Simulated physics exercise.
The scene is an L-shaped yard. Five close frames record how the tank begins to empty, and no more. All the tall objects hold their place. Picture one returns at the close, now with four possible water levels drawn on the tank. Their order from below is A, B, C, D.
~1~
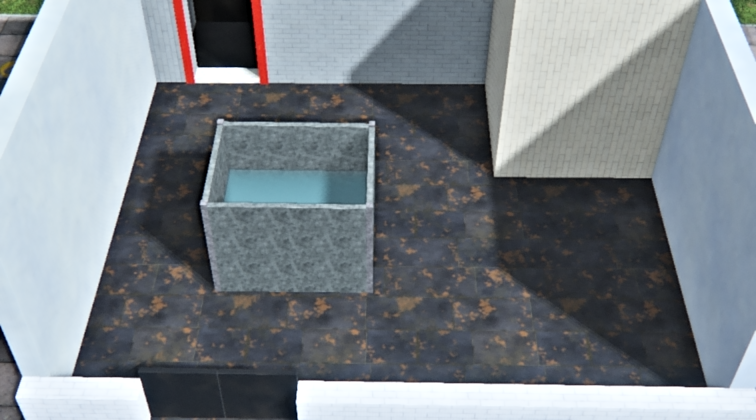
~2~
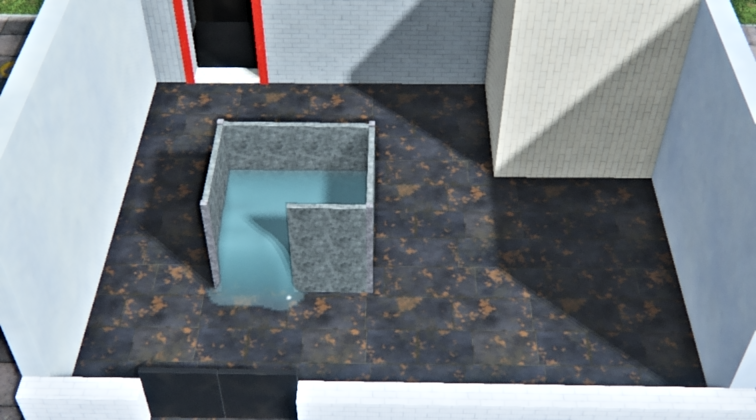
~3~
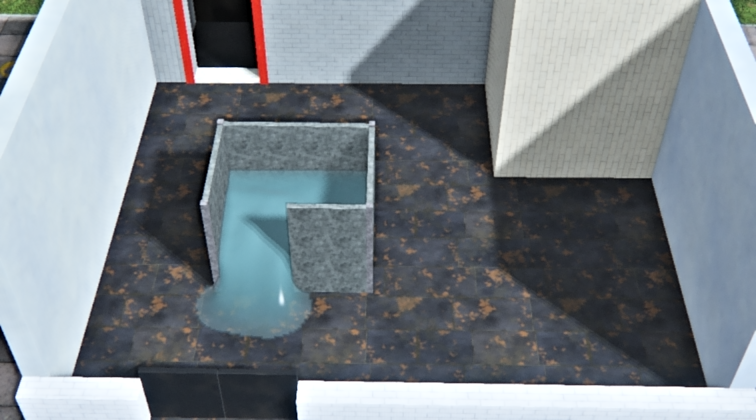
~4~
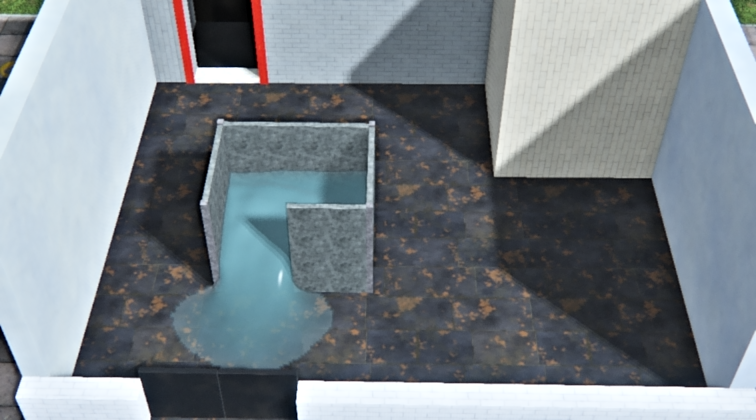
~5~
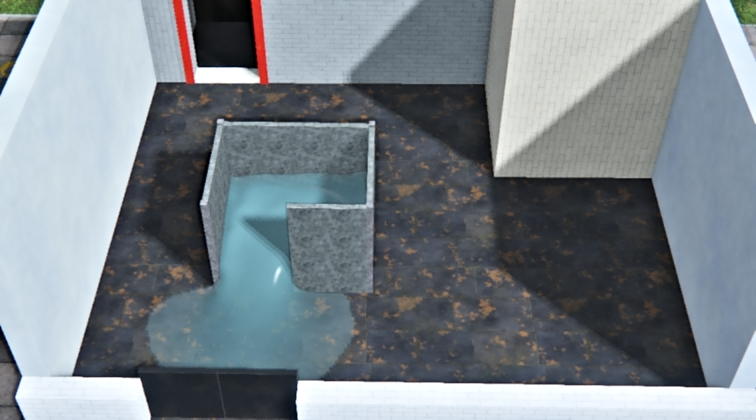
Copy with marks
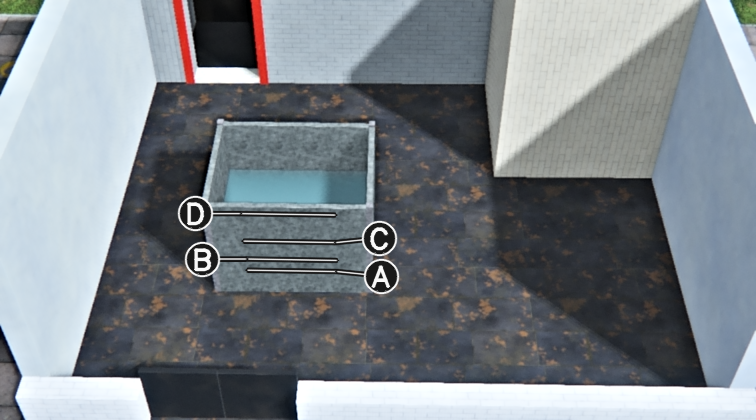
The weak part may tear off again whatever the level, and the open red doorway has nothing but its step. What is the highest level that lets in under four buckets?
I would pick mark B.
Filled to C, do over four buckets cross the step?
Yes.
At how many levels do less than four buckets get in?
Two.
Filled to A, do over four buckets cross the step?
No, that is safe.
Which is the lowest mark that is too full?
That would be C.
On the marked copy, A at (292, 270); B at (291, 259); C at (289, 241); D at (287, 214); from the bottom up A, B, C, D.
Choosing A, nothing gets over.
Choosing B, a bucket or two gets in.
Choosing C, about 11 bucketfuls get in.
Choosing D, dozens of bucketfuls pour in.
